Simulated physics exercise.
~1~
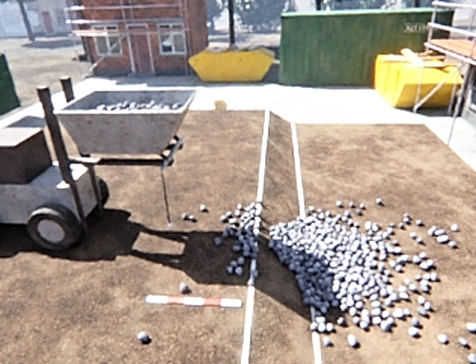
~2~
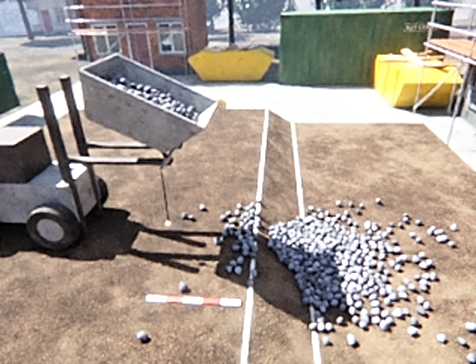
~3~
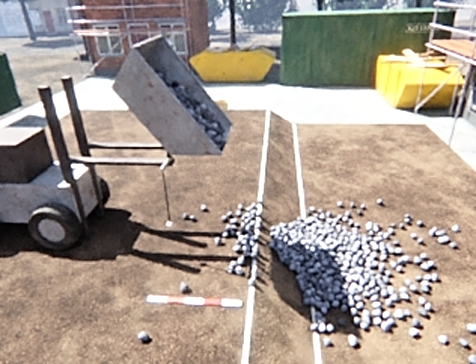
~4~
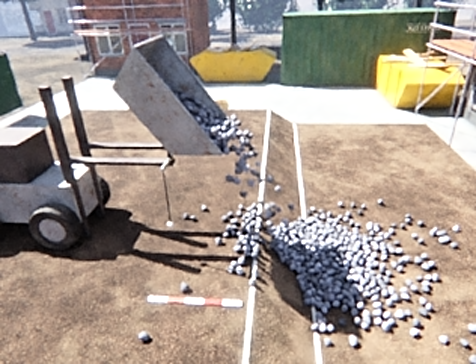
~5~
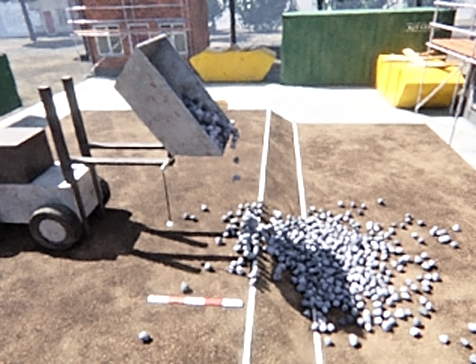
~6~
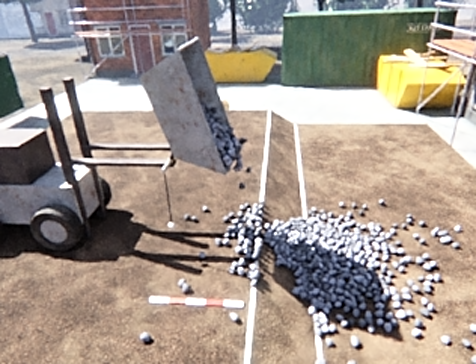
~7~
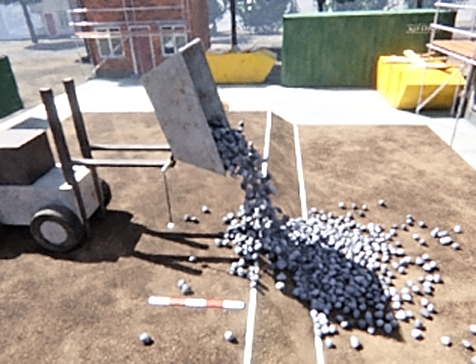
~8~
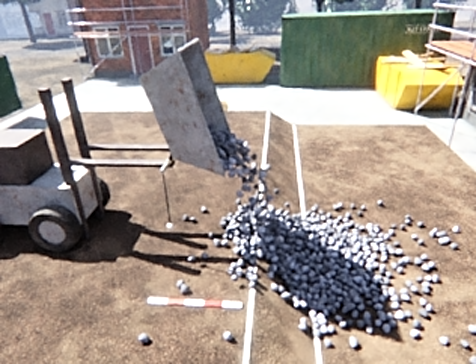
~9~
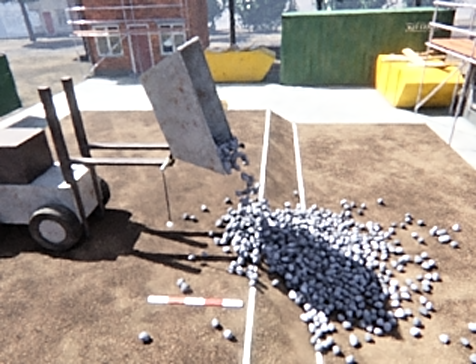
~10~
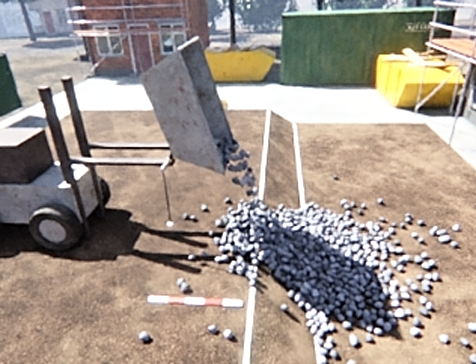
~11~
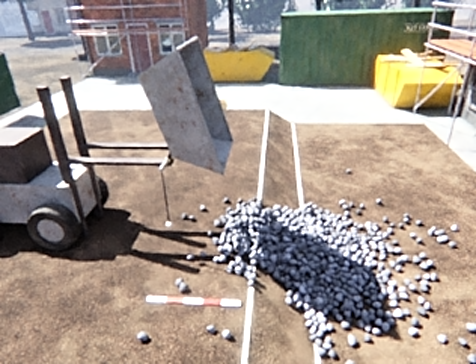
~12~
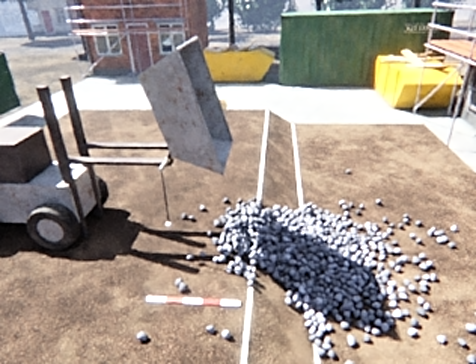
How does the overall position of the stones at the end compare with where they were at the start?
At the start the stones are split between the raised skip on the left and the heap on the ground. By the end they all lie on the ground, so as a whole they are lower and farther to the right.
The footage shows a forklift on the left tipping a steel skip of grey stones towards an existing heap on a bank. The skip pauses, then tilts more steeply, and the stones pour out until it hangs empty above a larger pile spread over the slope and its foot.
